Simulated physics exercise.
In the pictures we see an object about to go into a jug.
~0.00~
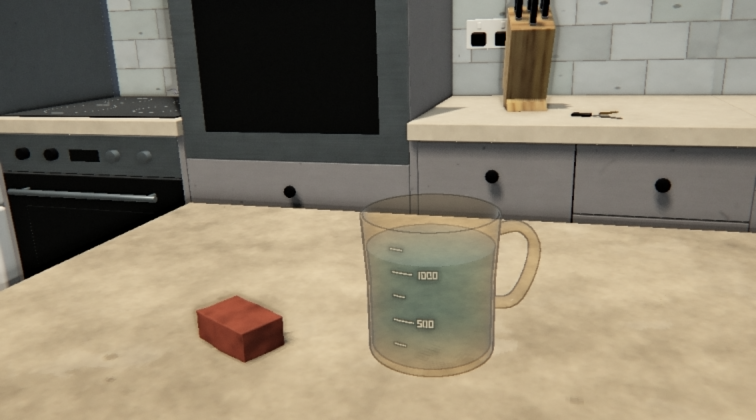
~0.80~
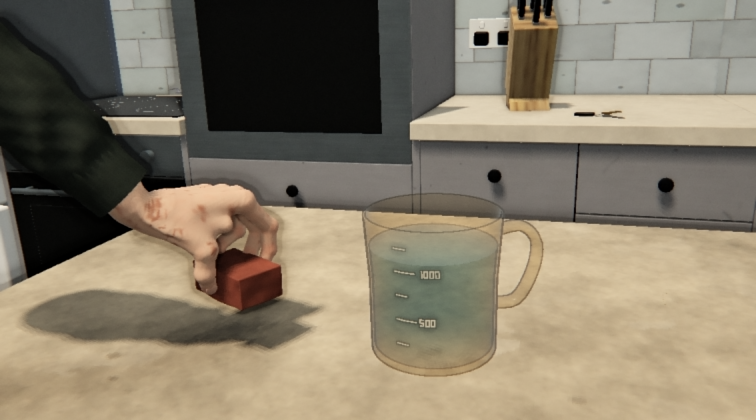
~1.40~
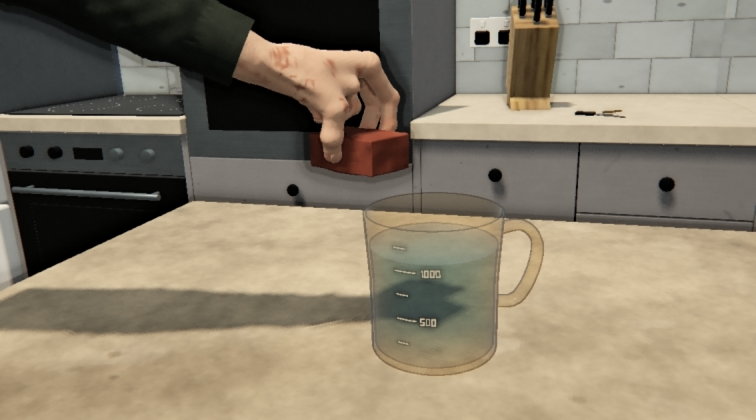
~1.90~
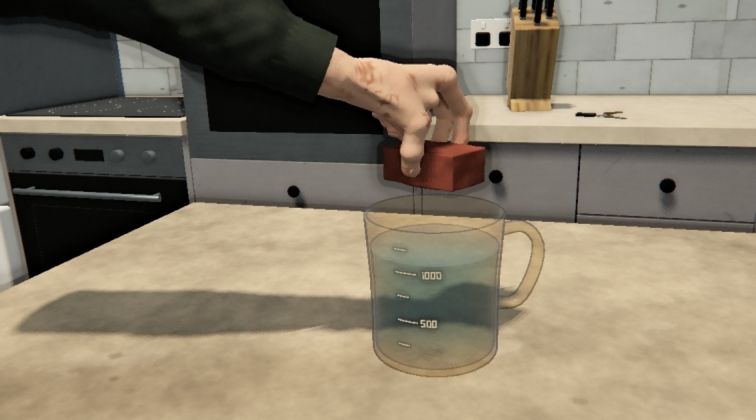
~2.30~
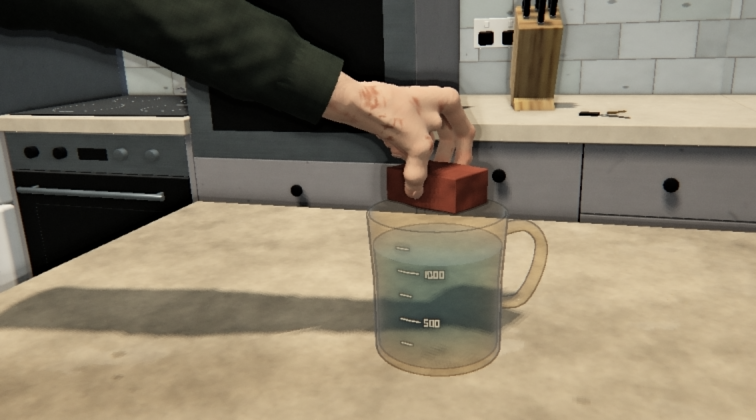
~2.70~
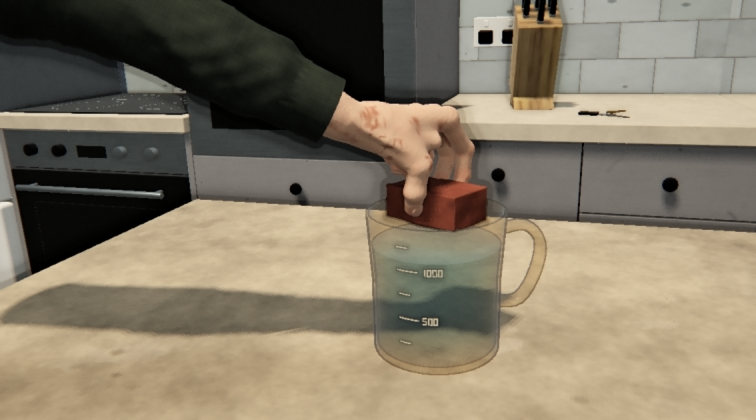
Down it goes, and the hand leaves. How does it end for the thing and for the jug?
Well, it heads down, and as for the jug, it copes fine.
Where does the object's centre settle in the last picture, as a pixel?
About (436, 320).
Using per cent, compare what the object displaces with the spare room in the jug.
It comes to around 40 percent.
Around 3.0 s, the piece of brick enters the water; the jug is about three quarters full.
Around 3.4 s, the piece of brick goes on down; the jug is nearly full.
Around 5.0 s, the piece of brick is at the bottom; the jug is nearly full; no mess.
